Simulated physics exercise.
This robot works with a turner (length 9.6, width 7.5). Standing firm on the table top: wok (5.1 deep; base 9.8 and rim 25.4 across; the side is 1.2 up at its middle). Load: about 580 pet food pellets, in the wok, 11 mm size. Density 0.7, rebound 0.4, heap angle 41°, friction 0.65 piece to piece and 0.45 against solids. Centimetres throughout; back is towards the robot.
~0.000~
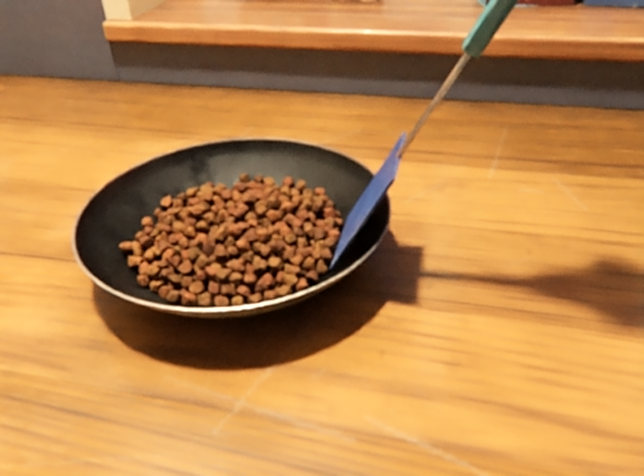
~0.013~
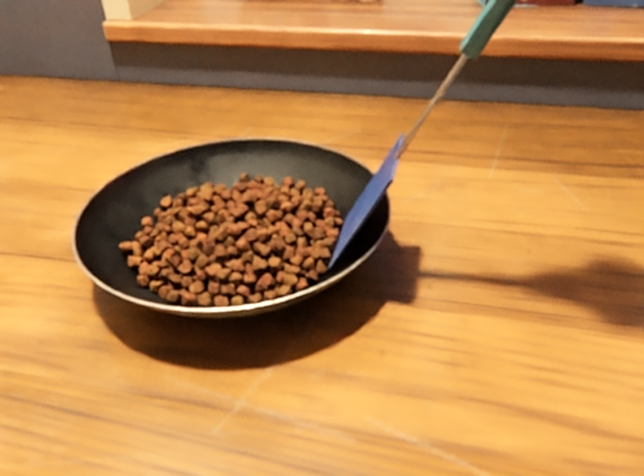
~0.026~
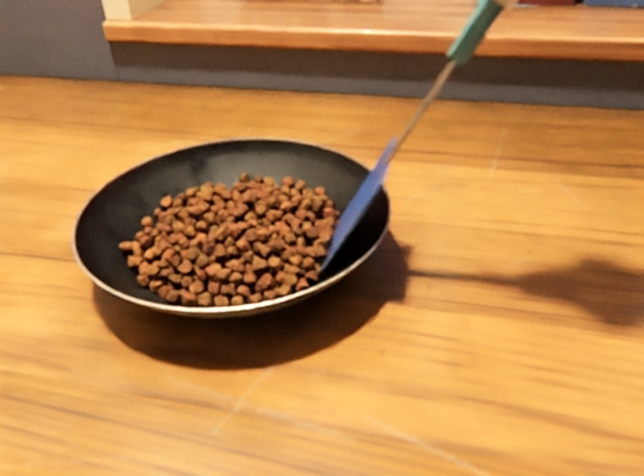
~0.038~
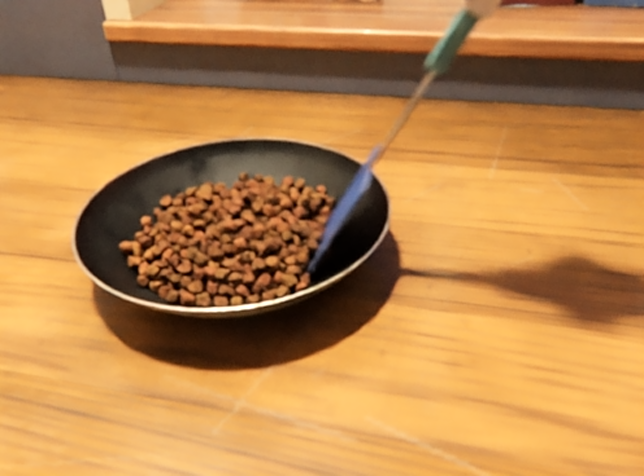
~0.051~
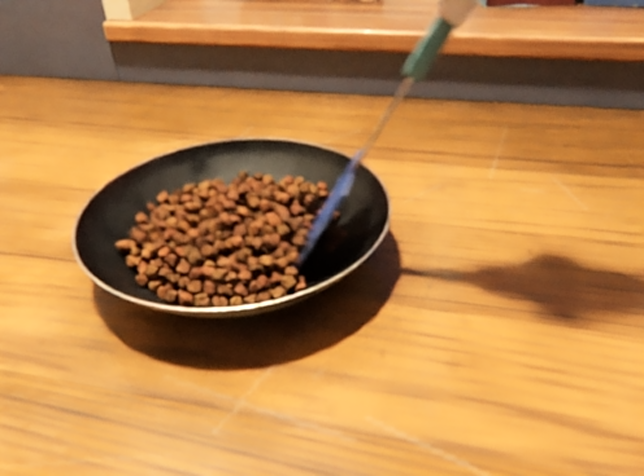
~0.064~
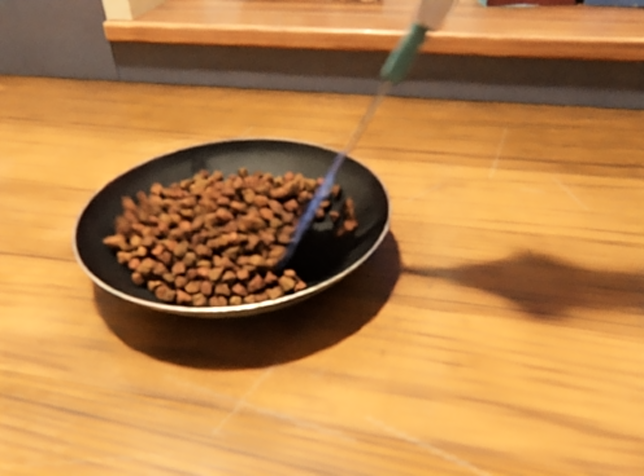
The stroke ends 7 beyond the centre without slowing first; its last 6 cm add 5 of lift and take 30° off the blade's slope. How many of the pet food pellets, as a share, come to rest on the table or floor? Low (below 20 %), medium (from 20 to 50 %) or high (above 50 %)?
A medium share, from 20 to 50 %, ends on the table or floor.
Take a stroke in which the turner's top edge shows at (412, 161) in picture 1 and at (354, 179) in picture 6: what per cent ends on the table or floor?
Some 30 per cent.
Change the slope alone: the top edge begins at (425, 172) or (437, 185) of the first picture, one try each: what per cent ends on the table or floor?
Some 25 and 30 per cent.
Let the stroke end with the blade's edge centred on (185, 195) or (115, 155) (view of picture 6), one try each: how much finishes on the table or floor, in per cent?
Some 20 and 50 per cent.
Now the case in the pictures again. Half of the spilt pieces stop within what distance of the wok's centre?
Some 26 cm.
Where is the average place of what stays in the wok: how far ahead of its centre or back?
Some 4.0 cm ahead.
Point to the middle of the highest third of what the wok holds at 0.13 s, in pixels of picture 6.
Near (163, 200).
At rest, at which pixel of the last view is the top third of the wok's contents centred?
Around (153, 215).
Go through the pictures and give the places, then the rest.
In the first picture, turner top edge at (400, 154), sloping 62°; upper third of the load around (243, 227), from x 125 to 335, top at y 180; 575 in the wok.
In the second picture, turner top edge at (398, 155), sloping 62°; upper third of the load around (243, 227), from x 125 to 335, top at y 180.
In the third picture, turner top edge at (389, 159), sloping 62°; upper third of the load around (243, 227), from x 125 to 335, top at y 180.
In the fourth picture, turner top edge at (372, 166), sloping 62°; upper third of the load around (243, 223), from x 125 to 335, top at y 180.
In the fifth picture, turner top edge at (353, 170), sloping 62°; upper third of the load around (240, 221), from x 125 to 335, top at y 175.
In the sixth picture, turner top edge at (335, 172), sloping 62°; upper third of the load around (227, 216), from x 115 to 350, top at y 175; 575 in the wok.
By 0.10 s, sloping 62°, highest piece 9 above the table; 574 in the wok, 1 on the blade or in flight.
By 0.13 s, sloping 52°, highest piece 12 above the table; 561 in the wok, 14 on the blade or in flight.
By 0.34 s, sloping 32°, highest piece 14 above the table; 391 in the wok, 104 on the table or floor, 80 on the blade or in flight.
By 1.39 s, sloping 32°, highest piece 5 above the table; 391 in the wok, 184 on the table or floor.
Final count, 391 in the wok, 184 on the table or floor. That is 32 % on the table or floor.
